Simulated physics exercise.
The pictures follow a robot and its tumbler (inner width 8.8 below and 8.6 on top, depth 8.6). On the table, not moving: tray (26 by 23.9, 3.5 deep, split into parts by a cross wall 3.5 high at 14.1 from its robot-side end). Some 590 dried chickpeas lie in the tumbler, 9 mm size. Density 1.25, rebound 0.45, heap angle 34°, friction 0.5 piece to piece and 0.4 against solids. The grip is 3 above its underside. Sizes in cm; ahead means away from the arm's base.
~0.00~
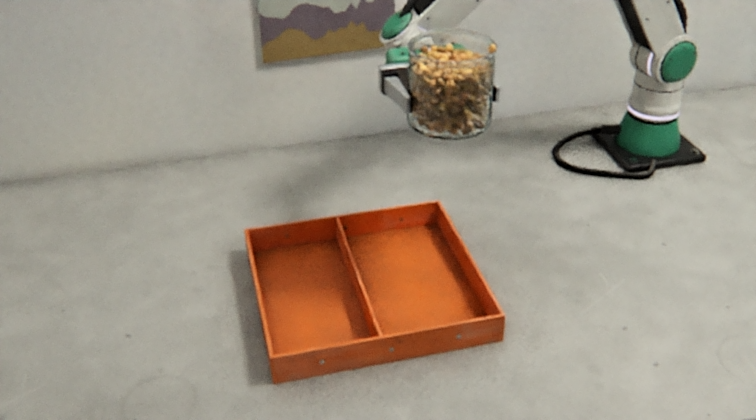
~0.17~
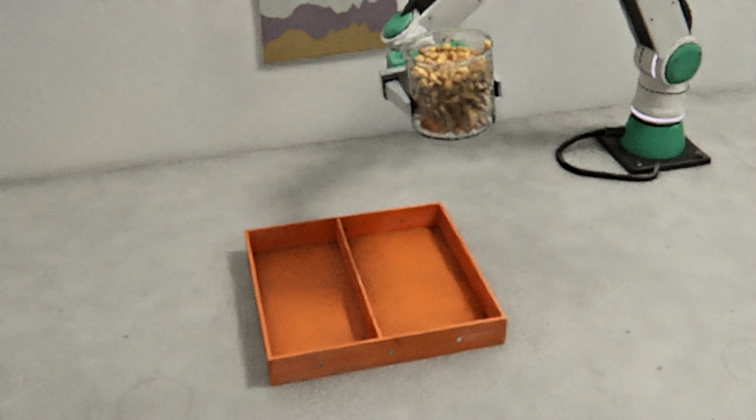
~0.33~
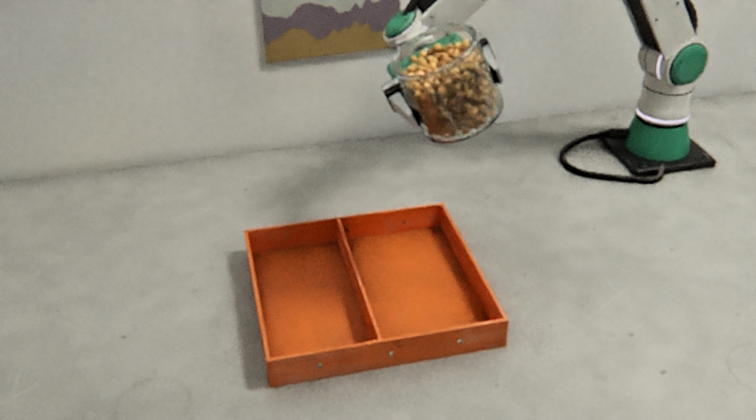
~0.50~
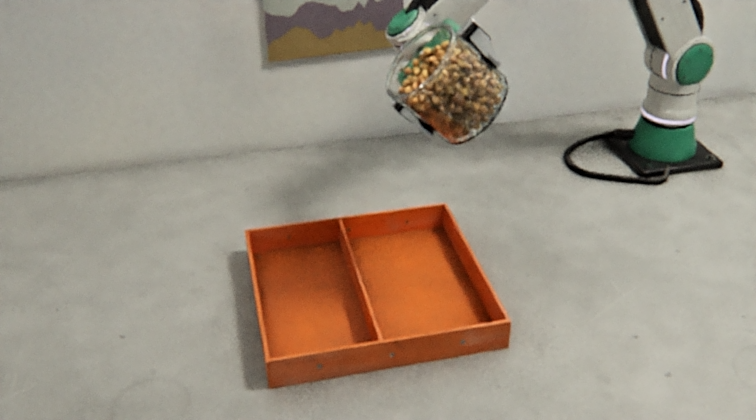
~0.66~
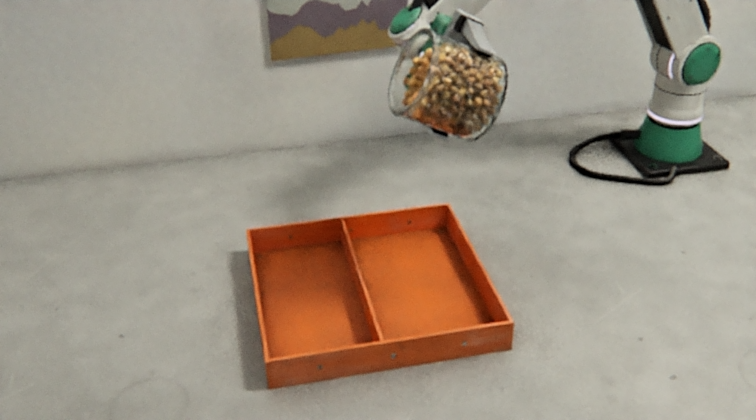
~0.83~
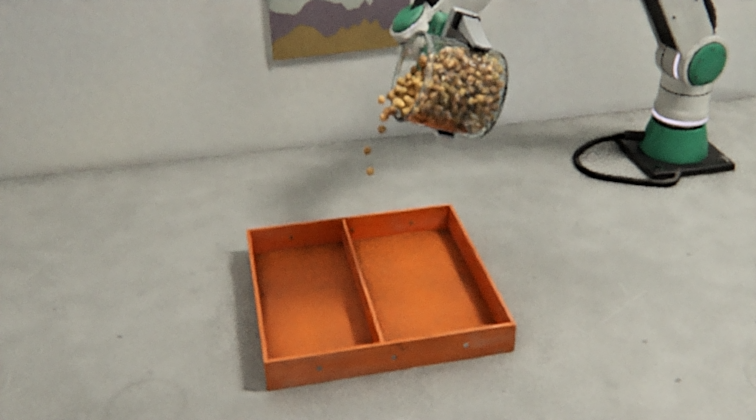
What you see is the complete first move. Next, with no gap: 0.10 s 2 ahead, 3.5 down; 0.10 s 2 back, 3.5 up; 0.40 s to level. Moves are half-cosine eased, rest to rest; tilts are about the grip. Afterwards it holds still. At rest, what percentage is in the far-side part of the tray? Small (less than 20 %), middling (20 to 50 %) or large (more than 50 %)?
Share in the far-side part of the tray: Small (less than 20 %).
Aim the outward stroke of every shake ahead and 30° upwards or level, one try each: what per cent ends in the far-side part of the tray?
Some 50 and 30 per cent.
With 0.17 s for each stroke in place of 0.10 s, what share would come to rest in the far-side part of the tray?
Then about 5 per cent.
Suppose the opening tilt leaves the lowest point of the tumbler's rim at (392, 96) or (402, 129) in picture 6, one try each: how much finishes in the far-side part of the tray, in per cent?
About 5 and 25 per cent.
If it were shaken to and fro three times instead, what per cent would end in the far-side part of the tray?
It would be near 20 per cent.
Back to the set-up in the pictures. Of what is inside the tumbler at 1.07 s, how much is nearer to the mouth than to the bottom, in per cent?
About 40 per cent.
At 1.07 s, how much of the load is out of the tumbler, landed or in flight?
Some 10 per cent.
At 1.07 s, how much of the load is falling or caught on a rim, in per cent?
Roughly 6 per cent.
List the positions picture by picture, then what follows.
The first frame shows tumbler middle at (451, 85), level; upper third of the load around (451, 71), from x 415 to 495, top at y 50; 593 in the tumbler.
The second frame shows tumbler middle at (451, 84), tilted 7° forward; upper third of the load around (453, 70), from x 410 to 490, top at y 45.
The third frame shows tumbler middle at (449, 85), tilted 24° forward; upper third of the load around (455, 69), from x 405 to 495, top at y 45.
The fourth frame shows tumbler middle at (448, 85), tilted 46° forward; upper third of the load around (454, 68), from x 400 to 500, top at y 45.
The fifth frame shows tumbler middle at (448, 86), tilted 63° forward; upper third of the load around (454, 67), from x 405 to 500, top at y 45.
The sixth frame shows tumbler middle at (449, 86), tilted 70° forward; upper third of the load around (459, 69), from x 365 to 500, top at y 50; 590 in the tumbler, 3 in flight or on a rim.
After 1.07 s, tilted 68° forward, highest piece 29 above the table; 546 in the tumbler, 11 in the far-side part, 36 in flight or on a rim.
After 1.31 s, tilted 14° forward, highest piece 31 above the table; 525 in the tumbler, 51 in the far-side part, 10 in the robot-side part, 7 in flight or on a rim.
After 1.63 s, level, highest piece 31 above the table; 524 in the tumbler, 54 in the far-side part, 14 in the robot-side part, 1 on the table or floor.
After 2.68 s, level, highest piece 31 above the table; 524 in the tumbler, 54 in the far-side part, 14 in the robot-side part, 1 on the table or floor.
At rest, 524 in the tumbler, 54 in the far-side part, 14 in the robot-side part, 1 on the table or floor. That is 9 % in the far-side part of the tray.
